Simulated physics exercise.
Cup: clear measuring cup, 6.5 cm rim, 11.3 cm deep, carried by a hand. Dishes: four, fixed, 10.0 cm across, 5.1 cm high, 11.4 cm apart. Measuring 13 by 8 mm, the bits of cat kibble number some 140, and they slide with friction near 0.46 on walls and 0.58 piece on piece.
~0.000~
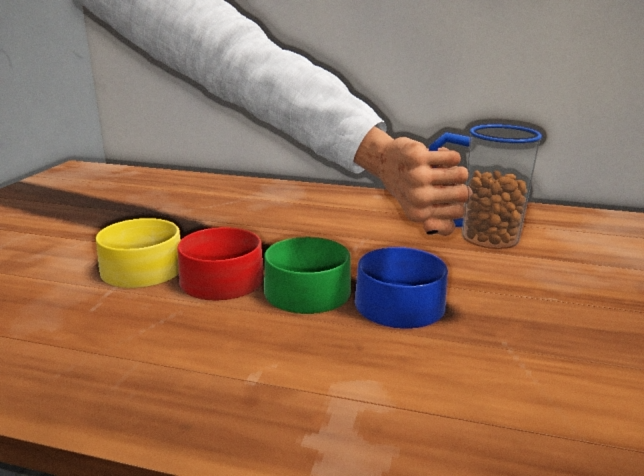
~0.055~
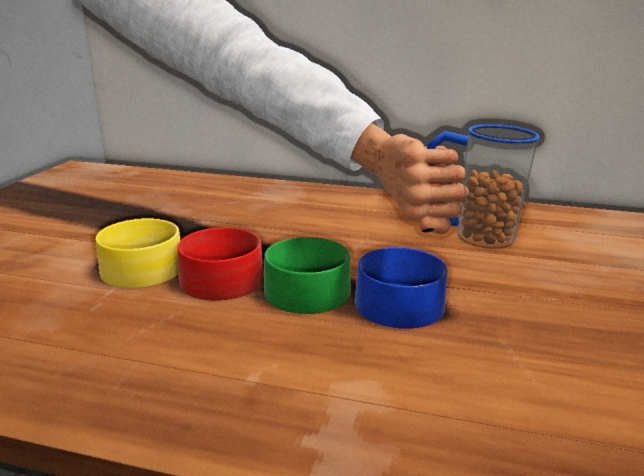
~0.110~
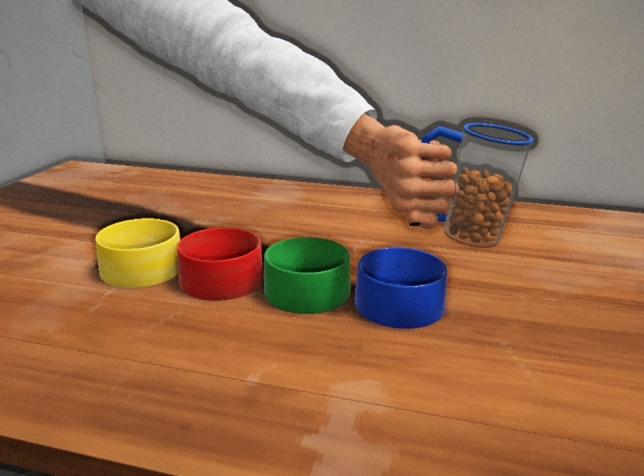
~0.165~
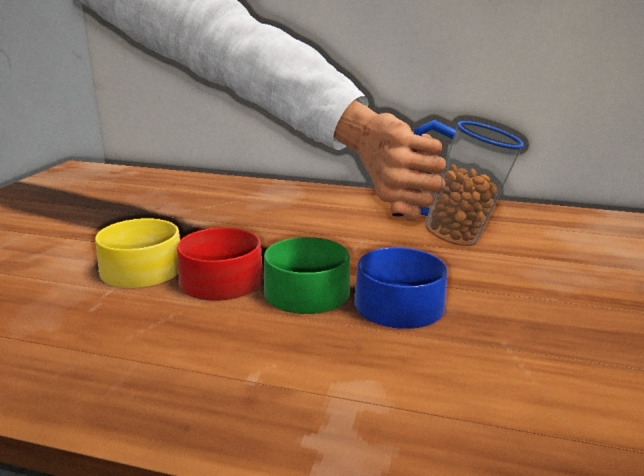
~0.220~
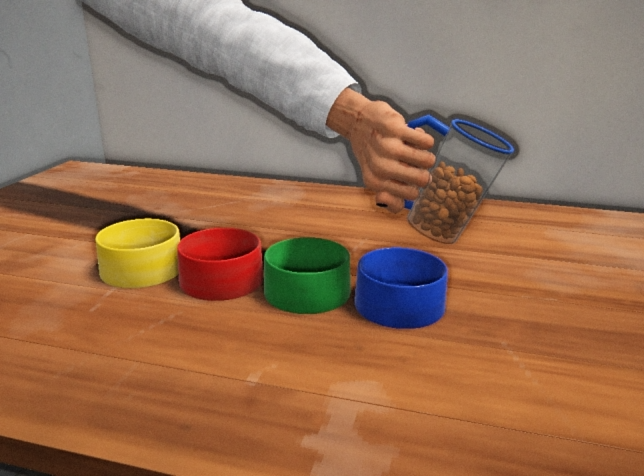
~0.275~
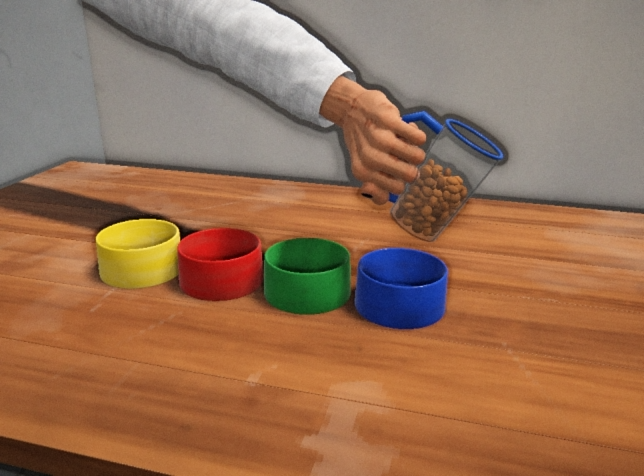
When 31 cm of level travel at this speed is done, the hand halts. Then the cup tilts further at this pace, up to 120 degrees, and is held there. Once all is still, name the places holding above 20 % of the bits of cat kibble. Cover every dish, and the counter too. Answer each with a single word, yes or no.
Red dish no, blue dish no, green dish yes, yellow dish no, counter no.
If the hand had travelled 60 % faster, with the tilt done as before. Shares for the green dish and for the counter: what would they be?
Green 100, counter 0.
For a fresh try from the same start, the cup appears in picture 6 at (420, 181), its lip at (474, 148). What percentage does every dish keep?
Per cent kept: Red 0; blue 0; green 100; yellow 0.
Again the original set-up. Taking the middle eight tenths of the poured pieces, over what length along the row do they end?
6 cm, roughly.
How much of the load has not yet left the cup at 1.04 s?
My estimate is about 85 per cent.
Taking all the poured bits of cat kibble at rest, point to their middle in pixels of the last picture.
Somewhere around (299, 278) in the final frame.
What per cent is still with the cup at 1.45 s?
I'd say close to 20 per cent.
After 0.74 s, tilt 91 degrees; cup holds 100 %.
After 1.04 s, tilt 120 degrees; cup holds 85 %, green 10 %.
After 1.45 s, tilt 120 degrees; cup holds 20 %, green 70 %.
At rest (2.2 s), red 0 %, blue 0 %, green 95 %, yellow 0 %, counter 5 %.
